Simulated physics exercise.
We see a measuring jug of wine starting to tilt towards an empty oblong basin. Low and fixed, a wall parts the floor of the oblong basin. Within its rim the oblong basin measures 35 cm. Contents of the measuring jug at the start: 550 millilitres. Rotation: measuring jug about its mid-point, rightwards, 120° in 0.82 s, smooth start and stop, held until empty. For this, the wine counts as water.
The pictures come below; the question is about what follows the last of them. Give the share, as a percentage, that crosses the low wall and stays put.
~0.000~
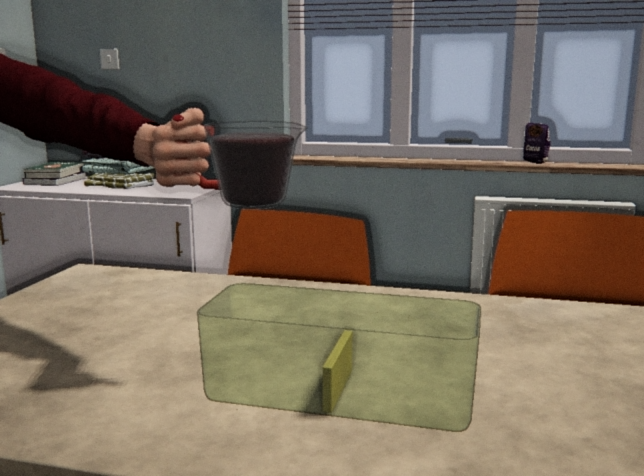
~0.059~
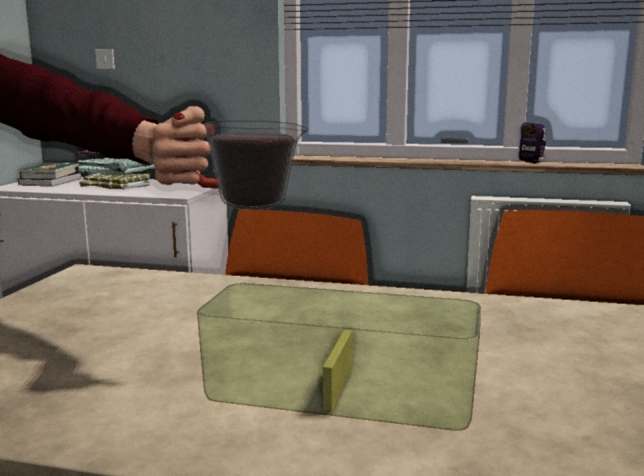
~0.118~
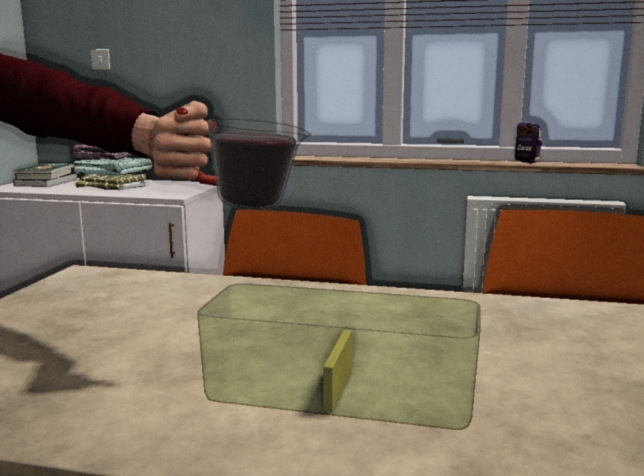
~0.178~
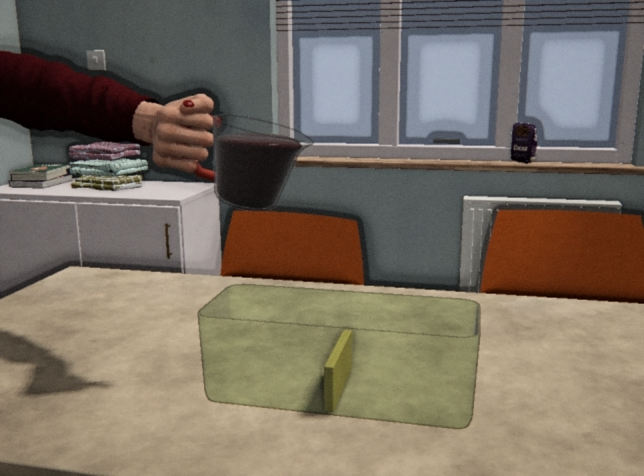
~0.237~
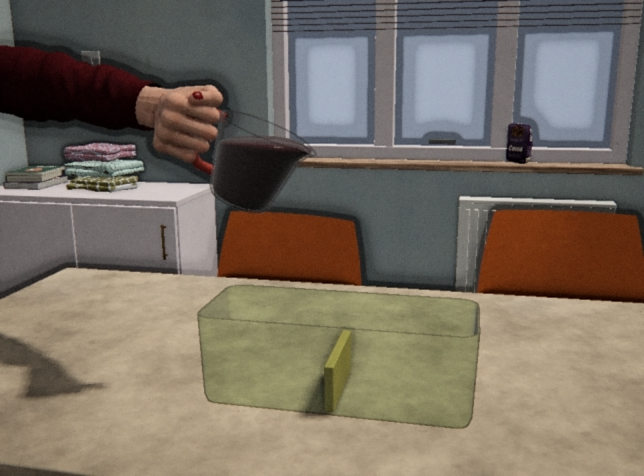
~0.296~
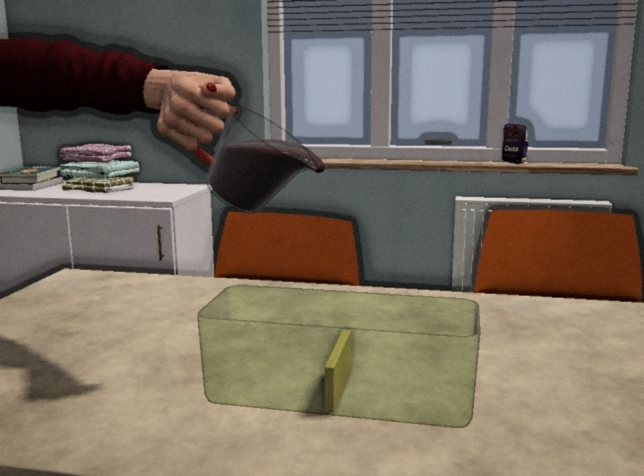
Around 66 %.
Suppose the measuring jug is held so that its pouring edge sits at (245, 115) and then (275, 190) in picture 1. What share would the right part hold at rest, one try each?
In order, 5 and 5 per cent.
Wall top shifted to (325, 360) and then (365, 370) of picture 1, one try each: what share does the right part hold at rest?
The first try gives 85 percent and the second 30 percent.
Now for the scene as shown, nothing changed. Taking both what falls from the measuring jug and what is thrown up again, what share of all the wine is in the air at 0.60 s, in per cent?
Estimate: About 38 % of all of it.
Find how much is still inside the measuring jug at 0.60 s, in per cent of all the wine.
I'd put it near 30 percent.
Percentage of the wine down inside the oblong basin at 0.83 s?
About 94 %.
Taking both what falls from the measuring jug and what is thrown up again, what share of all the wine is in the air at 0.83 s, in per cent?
Roughly 6 per cent.
By 0.60 s the tilt is 100° and 30 per cent is still to pour, 0 is left of the wall and 32 right of it.
By 0.83 s the tilt is 120° and 0 per cent is still to pour, 28 is left of the wall and 66 right of it.
By 1.06 s the tilt is 120° and 0 per cent is still to pour, 32 is left of the wall and 66 right of it.
By 1.32 s the tilt is 120° and 0 per cent is still to pour, 32 is left of the wall and 66 right of it.
At rest 32 per cent lies left of the wall, 66 right of it and 2 outside.
